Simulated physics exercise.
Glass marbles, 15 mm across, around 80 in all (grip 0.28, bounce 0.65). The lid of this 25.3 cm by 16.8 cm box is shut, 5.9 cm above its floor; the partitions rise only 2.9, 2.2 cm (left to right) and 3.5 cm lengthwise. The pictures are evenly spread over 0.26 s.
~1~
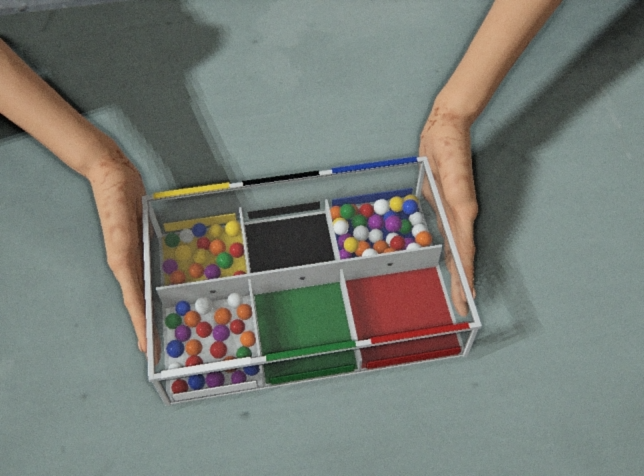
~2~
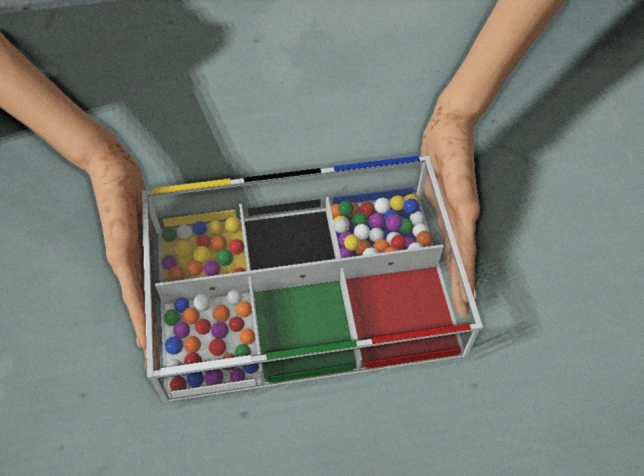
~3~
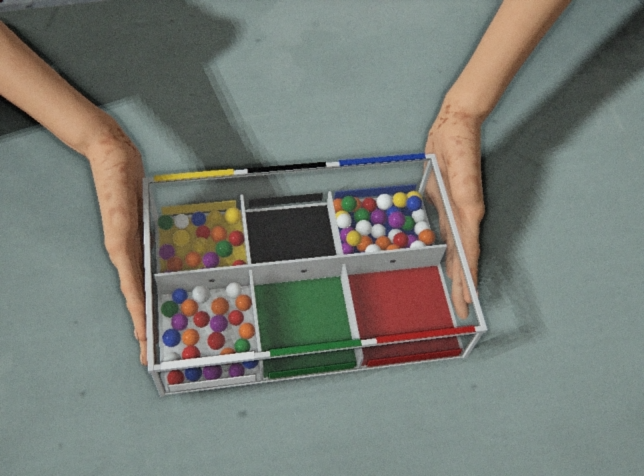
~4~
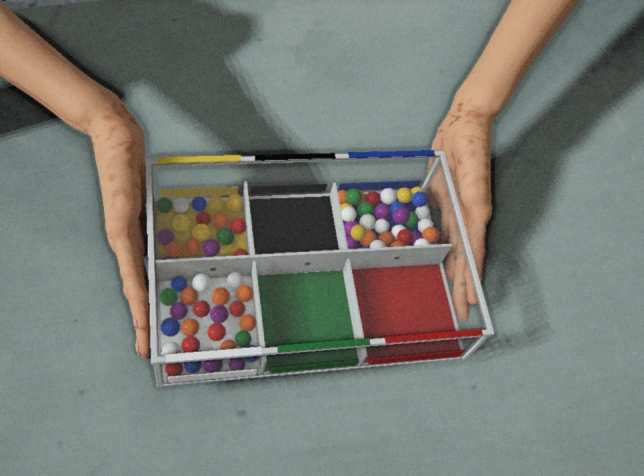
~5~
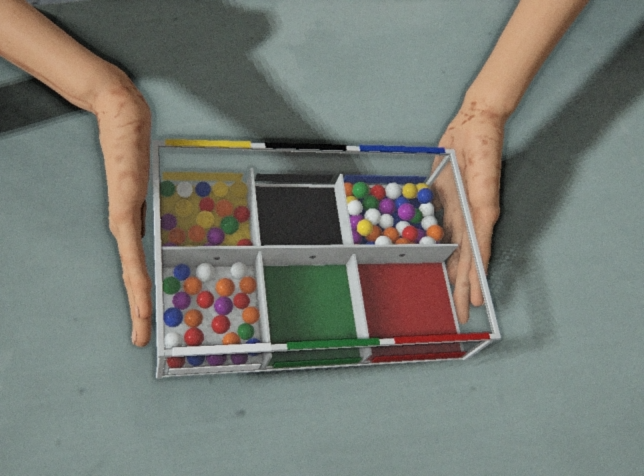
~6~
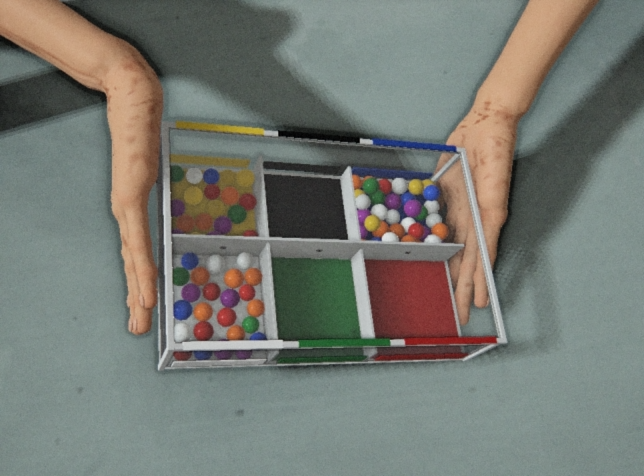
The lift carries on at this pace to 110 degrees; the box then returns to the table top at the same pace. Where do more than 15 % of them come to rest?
Red over, blue over, green under, yellow under, white under, black under.
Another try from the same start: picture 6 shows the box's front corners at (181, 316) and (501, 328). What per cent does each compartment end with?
Red 40, blue 60, green 0, yellow 0, white 5, black 0.
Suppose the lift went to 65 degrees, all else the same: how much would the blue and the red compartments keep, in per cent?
Blue 45; red 0.
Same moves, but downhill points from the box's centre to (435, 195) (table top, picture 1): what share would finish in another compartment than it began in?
Some 50 per cent.
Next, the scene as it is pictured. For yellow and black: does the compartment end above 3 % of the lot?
Yellow no, black no.
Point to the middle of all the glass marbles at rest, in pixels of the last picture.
At about (397, 296).
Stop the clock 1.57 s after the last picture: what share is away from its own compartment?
Roughly 60 per cent.
Then, 0.94 s after the last picture, tilt 110 degrees; red 10 %, blue 40 %, green 15 %, yellow 10 %, white 20 %, black 10 %.
Then, 1.57 s after the last picture, tilt 48 degrees; red 55 %, blue 35 %, green 5 %, white 10 %.
Then, 2.24 s after the last picture, tilt 0 degrees; red 55 %, blue 35 %, green 5 %, white 5 %.
In the end, red 55 %, blue 35 %, green 5 %, yellow 0 %, white 5 %, black 0 %.
